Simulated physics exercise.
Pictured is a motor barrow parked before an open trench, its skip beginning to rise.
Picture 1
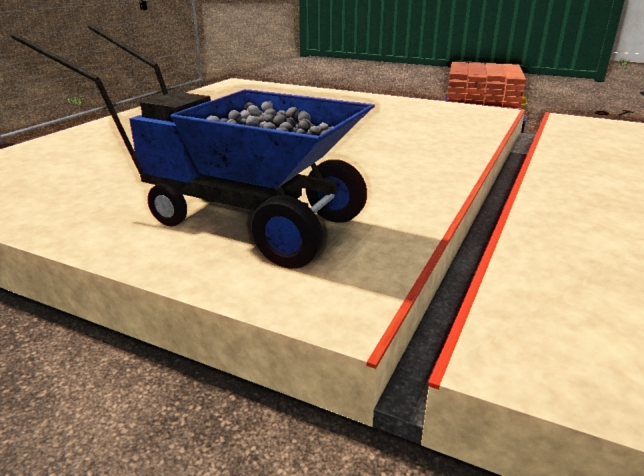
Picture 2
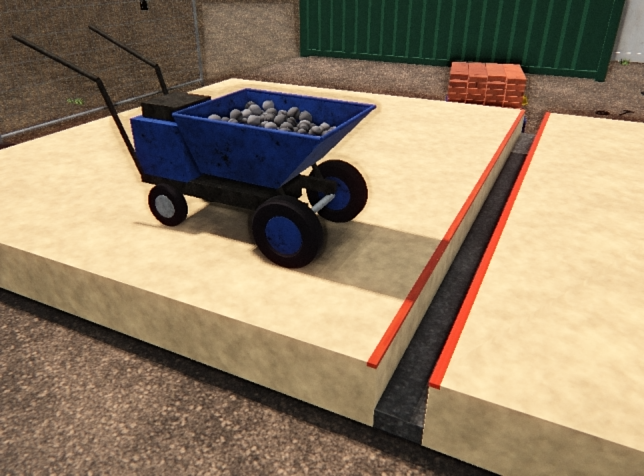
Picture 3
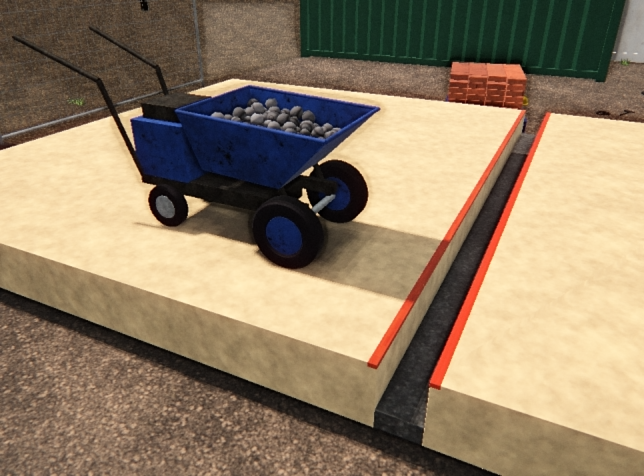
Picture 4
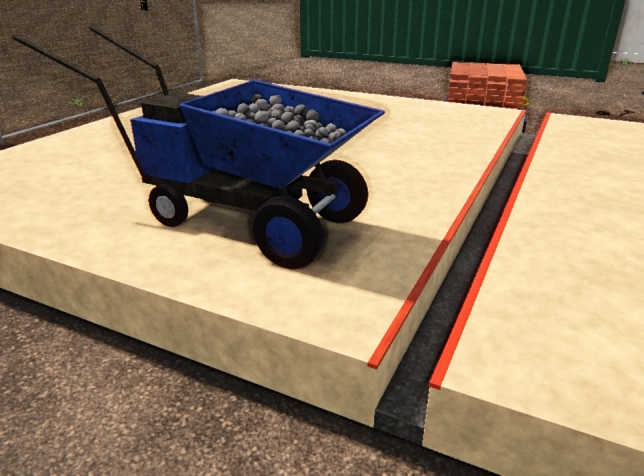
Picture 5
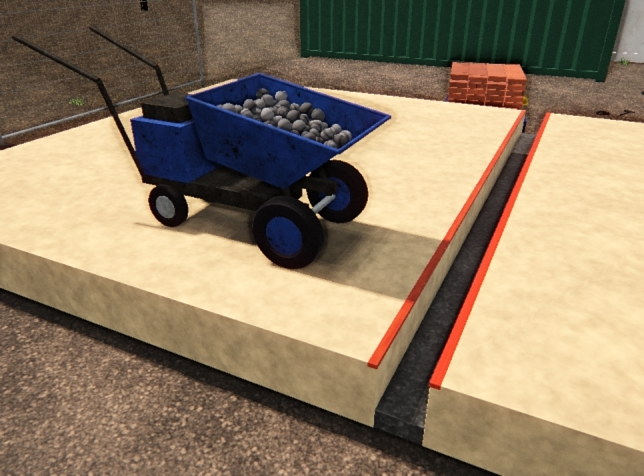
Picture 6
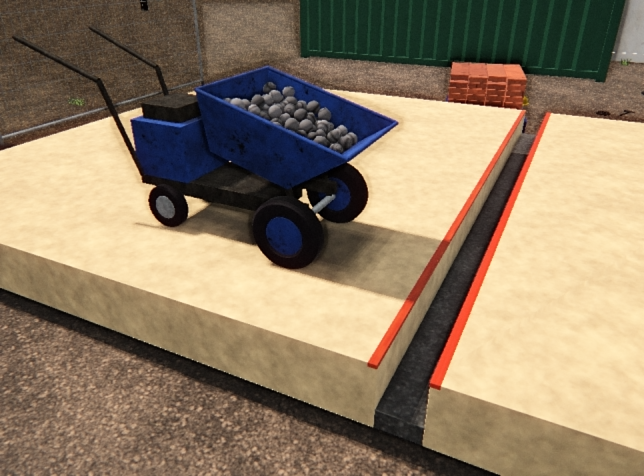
On a pale slab beside a narrow trench, a blue barrow's cobble-filled skip slowly tilts forward.
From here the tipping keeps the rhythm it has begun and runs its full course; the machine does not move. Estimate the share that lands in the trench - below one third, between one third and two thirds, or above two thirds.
Upwards of two thirds.
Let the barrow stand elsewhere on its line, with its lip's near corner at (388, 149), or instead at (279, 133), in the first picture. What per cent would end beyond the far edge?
First position: Some 90 percent; second position: Some 0 percent.
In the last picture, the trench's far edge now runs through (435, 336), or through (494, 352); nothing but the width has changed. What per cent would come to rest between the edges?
Lab note: Try one about 50 %, try two about 100 %.
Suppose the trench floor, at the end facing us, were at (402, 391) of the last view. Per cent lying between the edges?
Estimated share: Approx. 60 %.
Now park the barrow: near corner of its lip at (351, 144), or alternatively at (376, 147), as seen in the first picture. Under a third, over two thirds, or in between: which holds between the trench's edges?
Between a third and two thirds; then under a third.
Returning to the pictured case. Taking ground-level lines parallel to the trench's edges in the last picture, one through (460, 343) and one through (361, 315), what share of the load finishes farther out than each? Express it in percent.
I'd say some 10 in a hundred, and after that 100 in a hundred.
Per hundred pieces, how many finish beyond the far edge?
I'd put it at some 5 per cent of the load.
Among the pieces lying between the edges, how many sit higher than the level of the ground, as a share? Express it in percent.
Something like 5 in a hundred.
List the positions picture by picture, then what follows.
The first picture shows lip of the skip near (319, 139), level; top of the load near (255, 130), round cobbles; first edge of the trench near (395, 324); far edge near (452, 340), the trench under half as wide as the skip, and about as deep as wide.
The second picture shows lip of the skip near (321, 140), level; top of the load near (256, 129).
The third picture shows lip of the skip near (325, 142), tipped barely; top of the load near (248, 122).
The fourth picture shows lip of the skip near (331, 146), tipped a little; top of the load near (252, 119).
The fifth picture shows lip of the skip near (339, 152), tipped a little; top of the load near (258, 115).
The sixth picture shows lip of the skip near (348, 160), tipped clearly; top of the load near (265, 111); first edge of the trench near (396, 324); far edge near (454, 341).
Shortly afterwards, skip tipped steeply; the whole lot in the skip.
Next, skip tipped steeply; the bulk in the skip; a little short of the trench; a little in or heaped over the trench; only a few falling.
Some moments later, skip tipped right over; a little in the skip; a little short of the trench; the bulk in or heaped over the trench; a little beyond it.
In the end, skip tipped right over; a little short of the trench; the bulk in or heaped over the trench; a little beyond it.
